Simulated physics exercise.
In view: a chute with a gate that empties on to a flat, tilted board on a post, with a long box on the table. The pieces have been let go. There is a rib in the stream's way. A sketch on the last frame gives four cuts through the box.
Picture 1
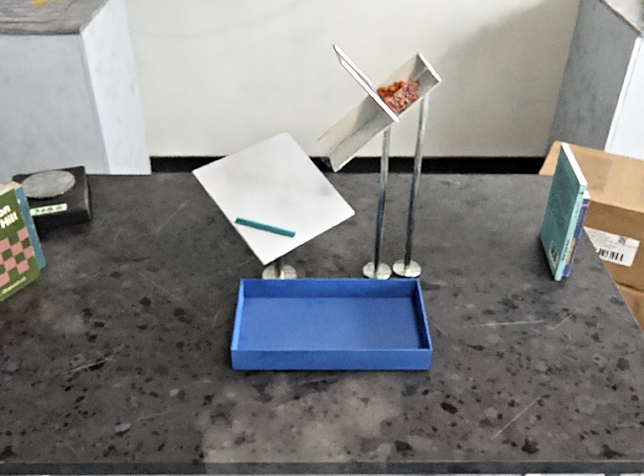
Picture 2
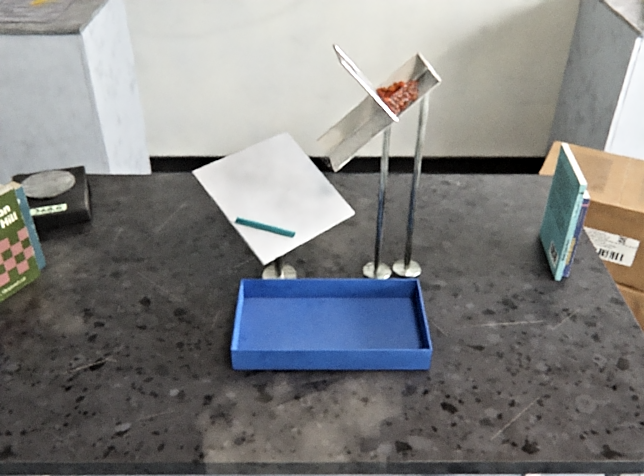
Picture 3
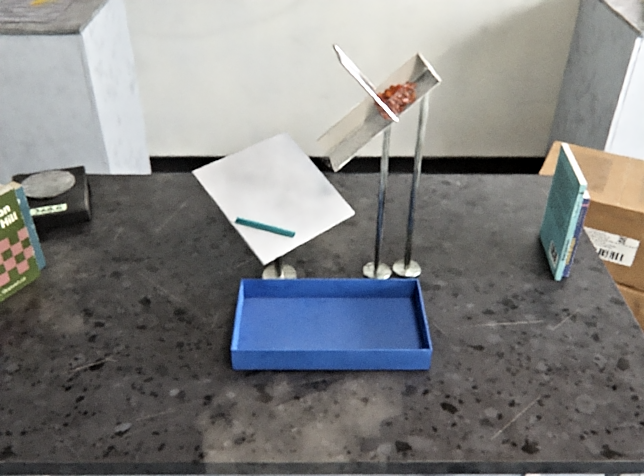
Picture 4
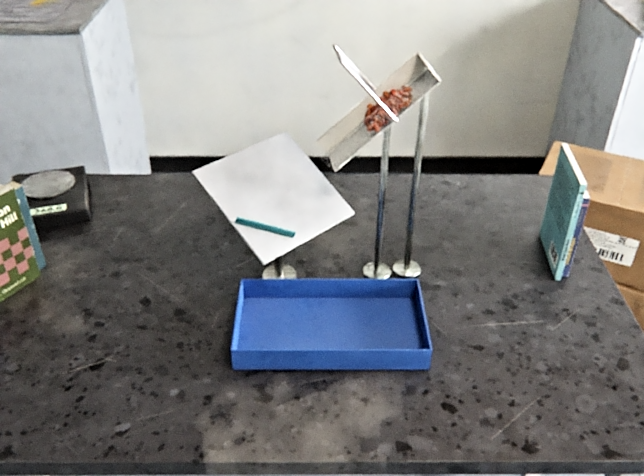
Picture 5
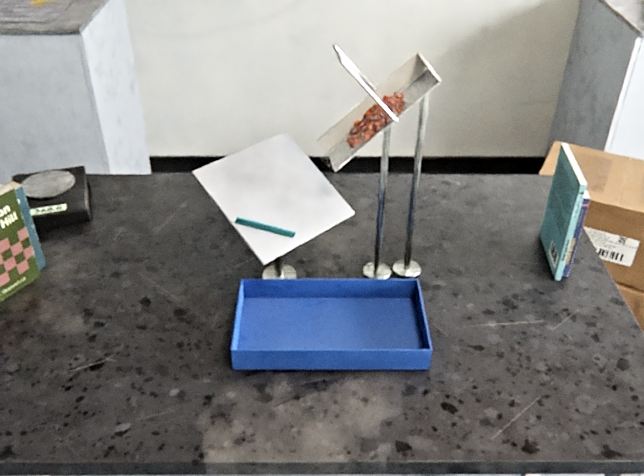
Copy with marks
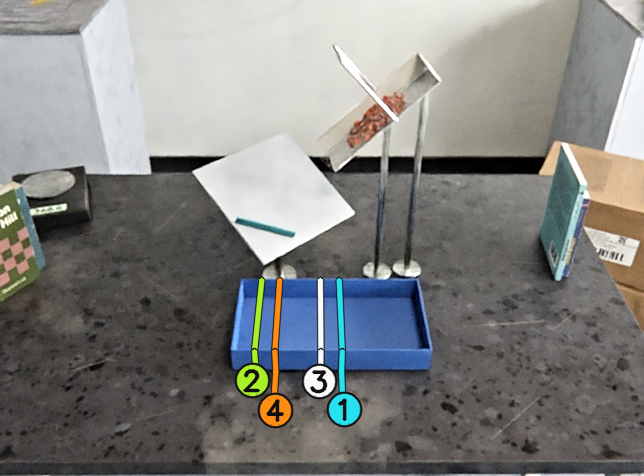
Reddish clay pellets slide down a tilted chute above a white board and blue box.
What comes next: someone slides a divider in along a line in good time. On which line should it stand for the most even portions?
The answer is line 1.
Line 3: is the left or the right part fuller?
Right.
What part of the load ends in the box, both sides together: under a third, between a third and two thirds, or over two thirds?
About that: Over two thirds.
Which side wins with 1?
Left.
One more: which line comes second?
That is line 3.
On the marked copy, line 1 crosses the front rim at (342, 350); line 2 crosses the front rim at (254, 350); line 3 crosses the front rim at (320, 350); line 4 crosses the front rim at (274, 350).
For line 1, of what is caught, roughly two thirds on the left of the divider, roughly a third on the right.
For line 2, of what is caught, not one piece on the left of the divider, every piece on the right.
For line 3, of what is caught, roughly a quarter on the left of the divider, the larger part on the right.
For line 4, of what is caught, not one piece on the left of the divider, every piece on the right.
